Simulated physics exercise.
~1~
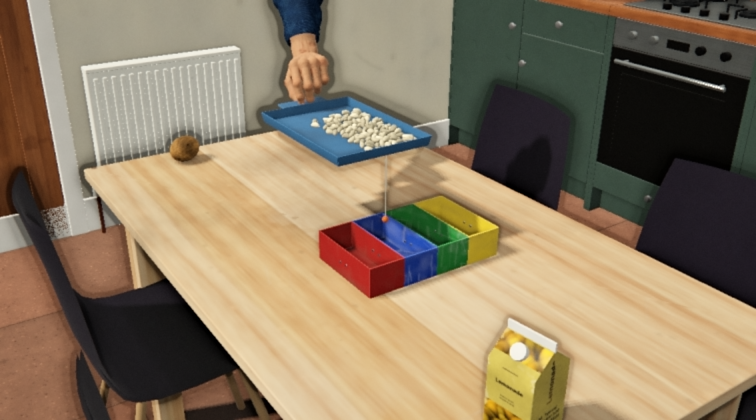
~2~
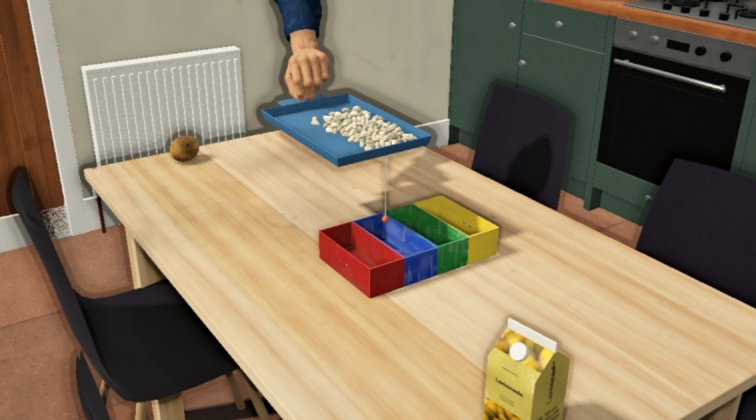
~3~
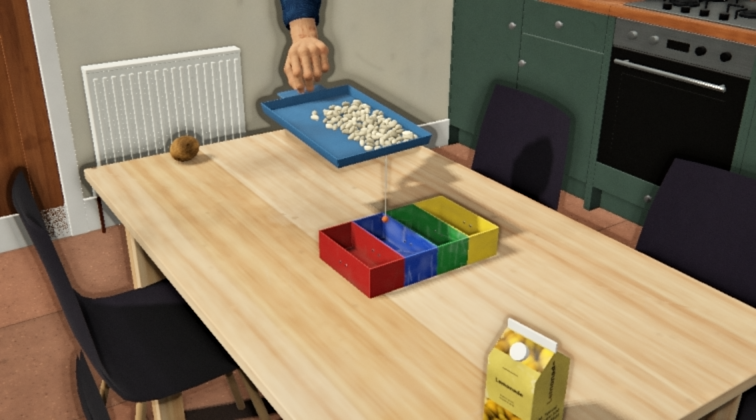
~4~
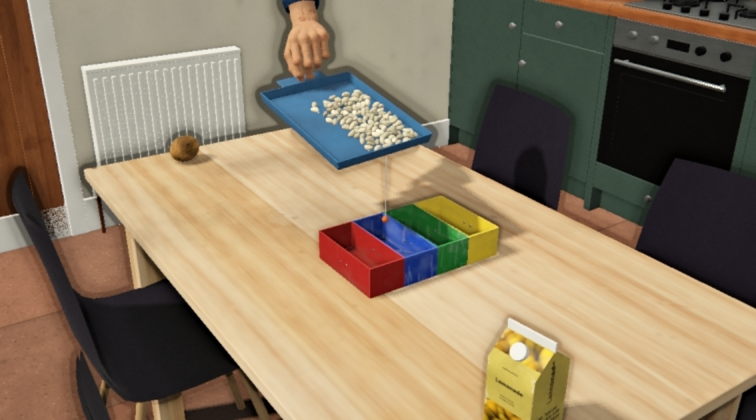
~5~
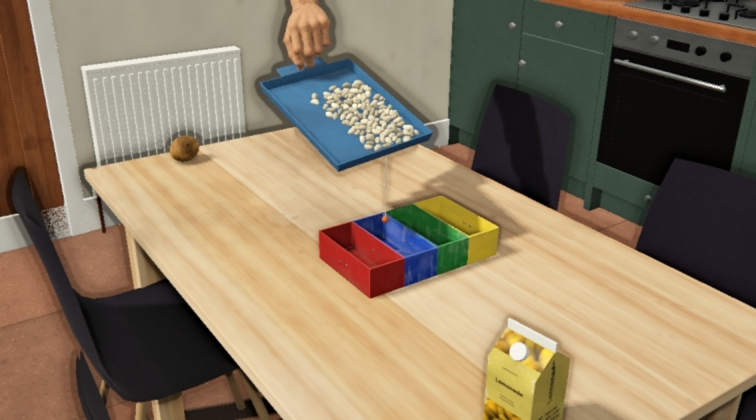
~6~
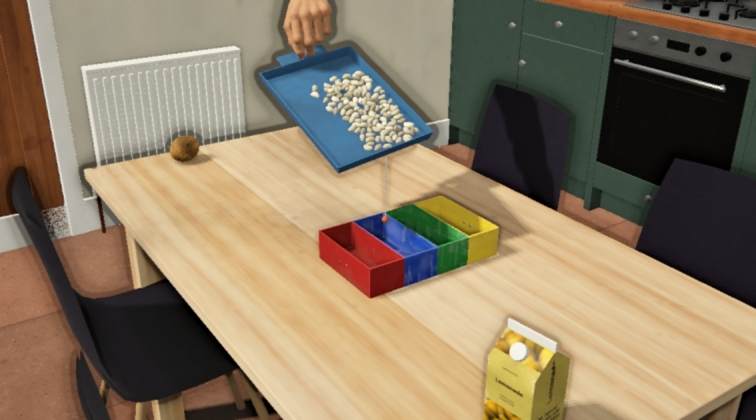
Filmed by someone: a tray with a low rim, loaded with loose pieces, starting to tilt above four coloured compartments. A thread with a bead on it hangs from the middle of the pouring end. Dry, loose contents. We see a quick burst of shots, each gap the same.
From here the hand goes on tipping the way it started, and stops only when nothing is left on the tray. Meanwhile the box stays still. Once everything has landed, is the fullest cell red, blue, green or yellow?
It is the red cell.
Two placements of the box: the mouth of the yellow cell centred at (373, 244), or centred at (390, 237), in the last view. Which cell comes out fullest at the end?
So the first one goes to yellow and the second to that green cell.
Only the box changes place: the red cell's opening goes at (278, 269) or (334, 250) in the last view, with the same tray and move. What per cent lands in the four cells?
About 100 in a hundred, then about 100 in a hundred.
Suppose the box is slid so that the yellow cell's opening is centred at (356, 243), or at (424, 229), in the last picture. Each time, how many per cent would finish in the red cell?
In order: 0 percent and 0 percent.
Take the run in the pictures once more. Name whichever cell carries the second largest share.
After the leader, it is the blue cell.
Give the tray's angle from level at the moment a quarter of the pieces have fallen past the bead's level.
Close to 105° of tilt at that moment.
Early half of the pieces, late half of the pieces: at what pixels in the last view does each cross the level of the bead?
(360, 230) for the early half, (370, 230) for the late half.
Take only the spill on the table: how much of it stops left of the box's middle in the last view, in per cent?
Close to 80 %.
Just after the last frame, tray tipped steeply; almost all on the tray; just a few falling or outside the box.
A moment on, tray tipped past a quarter turn; the larger part on the tray; about a tenth in the red cell; just a few in the blue cell; about a tenth falling or outside the box.
Further on, tray tipped past a quarter turn; roughly half in the red cell; roughly a quarter in the blue cell; just a few in the green cell; about a tenth falling or outside the box.
When it is over, tray tipped past a quarter turn; roughly half in the red cell; roughly a quarter in the blue cell; just a few in the green cell; not one in the yellow cell; about a tenth outside the box.
